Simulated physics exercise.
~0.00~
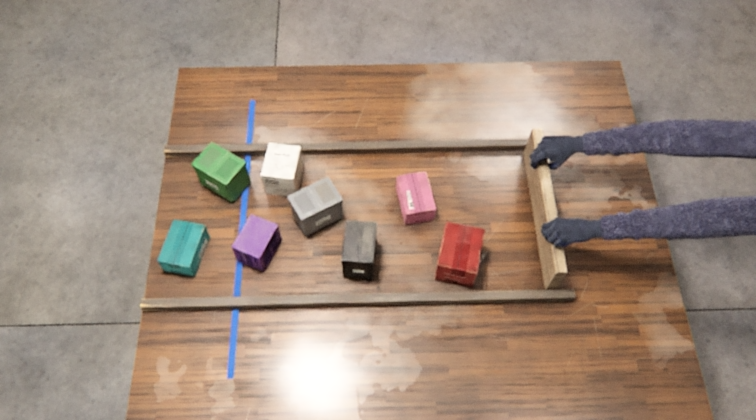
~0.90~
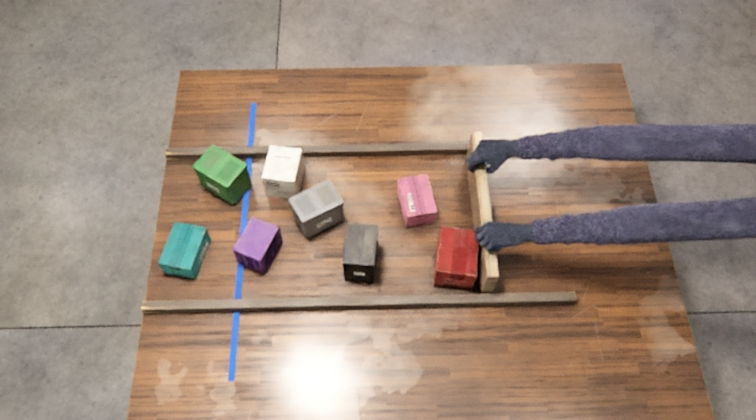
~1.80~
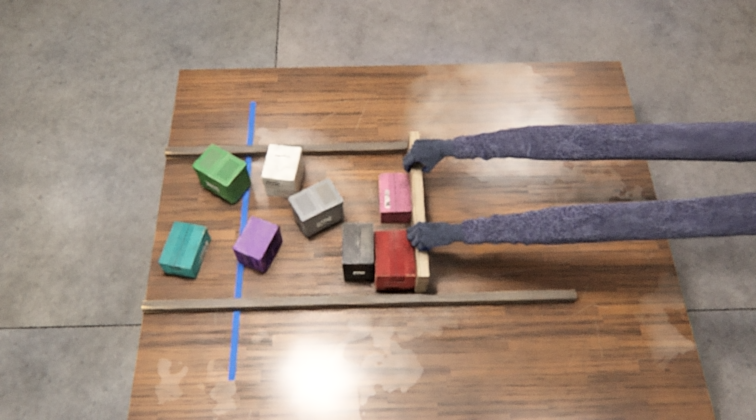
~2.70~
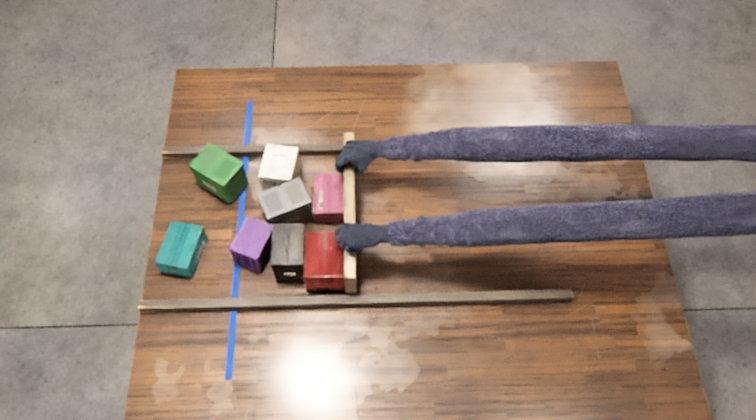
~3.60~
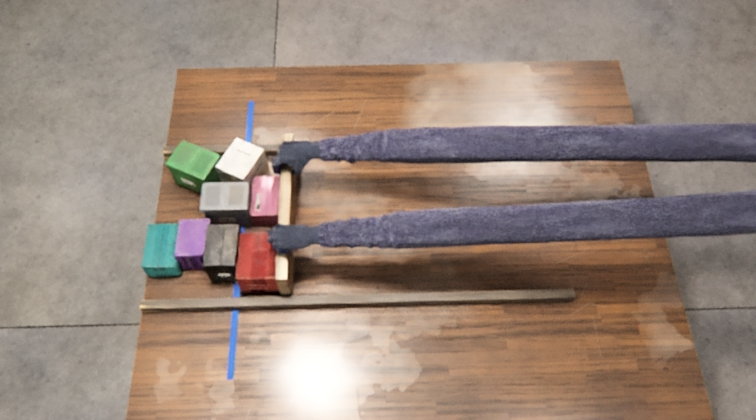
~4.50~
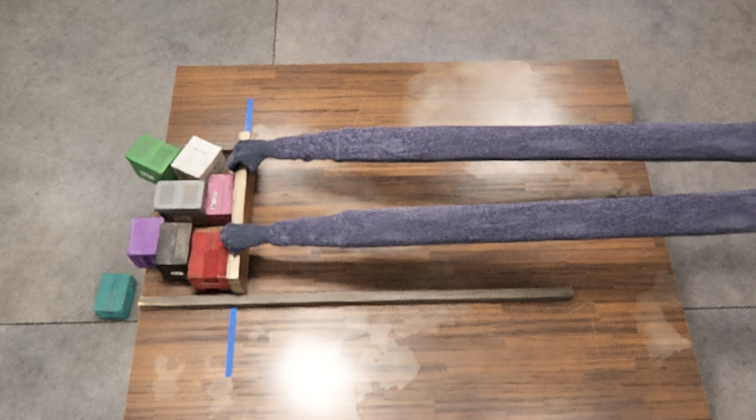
On a wooden platform, two gloved hands pushed a plank leftward through scattered coloured boxes, gathering the red, pink, black and grey ones and then the rest, until the plank reached the blue tape and the turquoise box went off the left edge.
